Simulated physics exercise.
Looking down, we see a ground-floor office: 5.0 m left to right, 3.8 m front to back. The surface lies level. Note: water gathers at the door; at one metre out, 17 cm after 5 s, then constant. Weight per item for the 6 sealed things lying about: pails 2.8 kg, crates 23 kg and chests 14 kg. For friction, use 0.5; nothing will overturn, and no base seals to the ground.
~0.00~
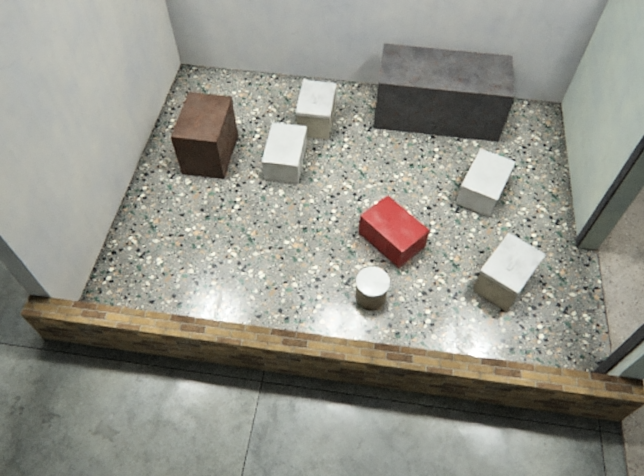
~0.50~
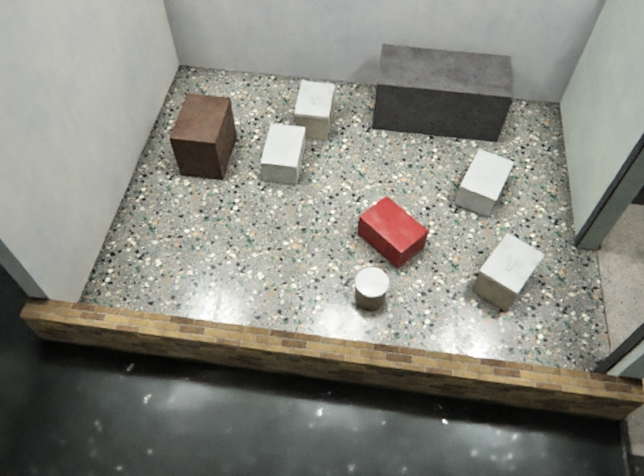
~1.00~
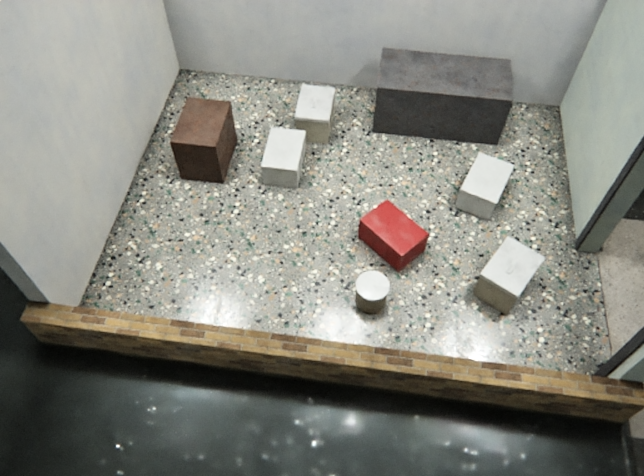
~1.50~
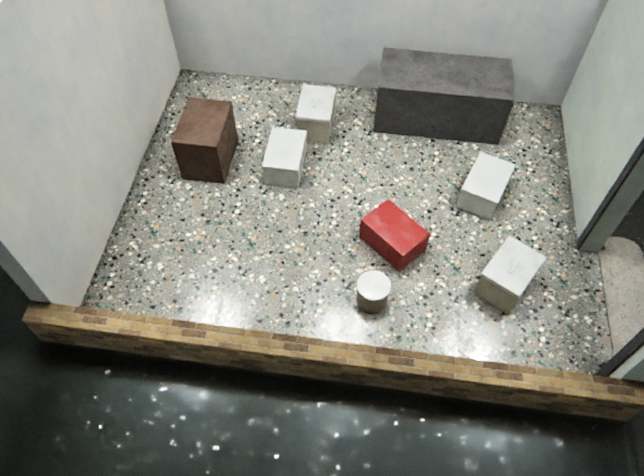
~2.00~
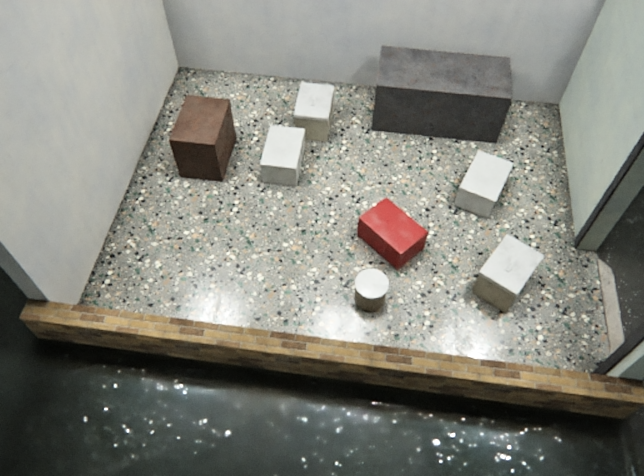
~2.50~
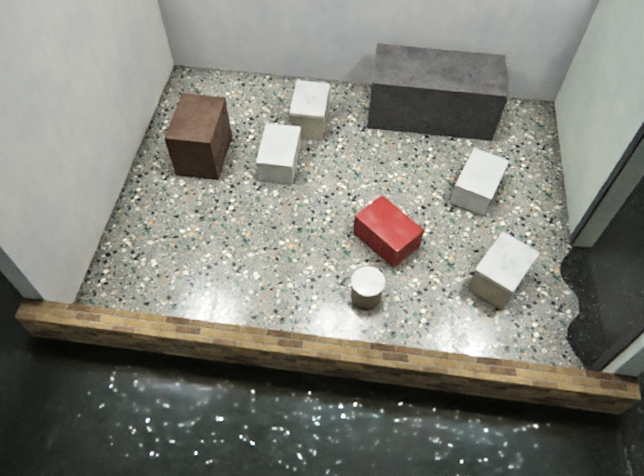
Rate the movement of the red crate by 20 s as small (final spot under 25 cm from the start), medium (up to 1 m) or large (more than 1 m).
Large.
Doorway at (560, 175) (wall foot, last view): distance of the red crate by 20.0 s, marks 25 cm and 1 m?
So the red crate is slightly displaced by then.
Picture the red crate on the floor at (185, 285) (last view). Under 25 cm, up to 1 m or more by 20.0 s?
Result: It drifts only slightly.
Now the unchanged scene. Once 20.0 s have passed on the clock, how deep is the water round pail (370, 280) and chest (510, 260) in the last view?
Close to 14 and 15 centimetres.
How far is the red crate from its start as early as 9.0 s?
Roughly 0 cm.
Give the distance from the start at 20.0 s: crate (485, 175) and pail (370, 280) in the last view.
In turn: 0 cm, 250 cm.
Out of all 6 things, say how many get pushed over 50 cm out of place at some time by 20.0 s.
Count: 5.
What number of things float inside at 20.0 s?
Just then, the number is 5.
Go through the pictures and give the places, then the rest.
The first picture shows the red crate at (395, 223), on the bottom; 0.0 m2 under water; 0 of 6 have shifted.
The second picture shows the red crate at (394, 223) rests on the ground; water covers 0.0 m2; 0 of 6 have shifted.
The third picture shows the red crate at (394, 227) rests on the ground; water covers 0.0 m2; 0 of 6 have shifted.
The fourth picture shows the red crate at (395, 226), on the bottom; water covers 0.0 m2; 0 of 6 have shifted.
The fifth picture shows the red crate at (393, 225) rests on the ground; 0.0 m2 under water; 0 of 6 have shifted.
The sixth picture shows the red crate at (389, 222) rests on the ground; water covers 0.1 m2; 0 of 6 have shifted.
After 4.0 s the red crate is near (389, 222), 0.0 m from its start, aground; 0 afloat.
After 9.0 s the red crate is near (389, 222), 0.0 m from its start, aground; 0 afloat.
After 16.0 s the red crate is near (320, 235), 0.7 m from its start, afloat; 5 afloat.
After 20.0 s the red crate is near (243, 250), 1.5 m from its start, afloat; 5 afloat.
